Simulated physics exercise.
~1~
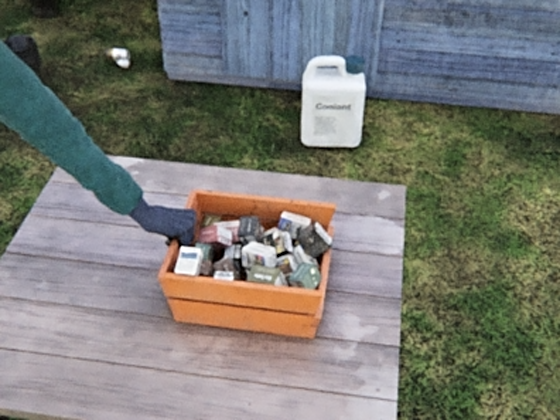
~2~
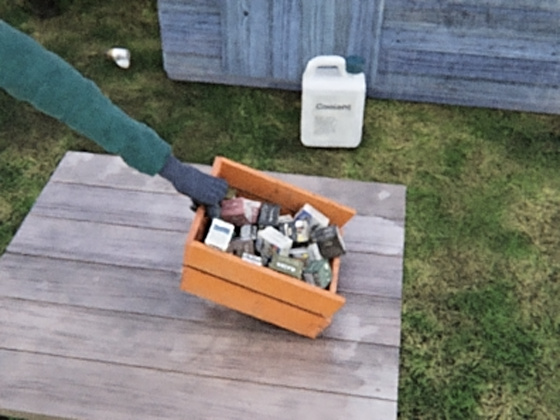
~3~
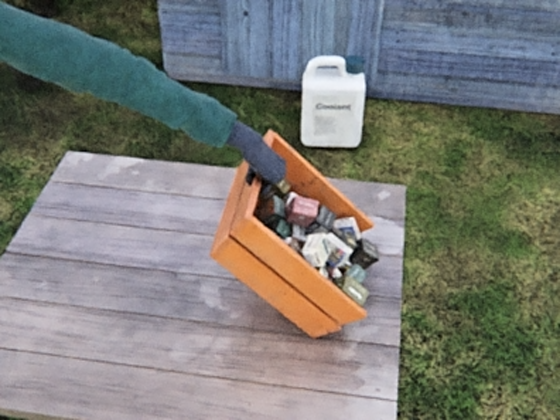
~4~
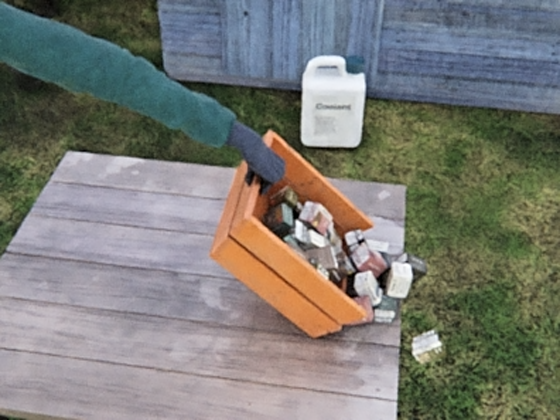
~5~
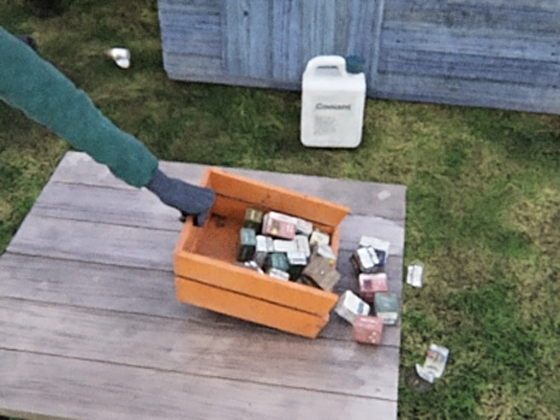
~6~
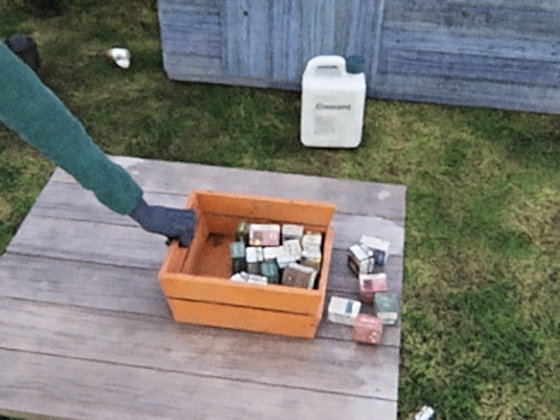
A gloved hand in a green sleeve grips the left end of an orange box full of small cartons on a grey plank table, seen from above at an angle. A white jug stands on the grass behind, before a weathered bluish wooden wall. The hand lifts the left end steadily while the right edge rests on the table, and the cartons slide right. At the steepest tilt, several spill over the low right wall onto the planks and grass. The hand lowers the box flat again, leaving many cartons inside and a small cluster beside it on the table.
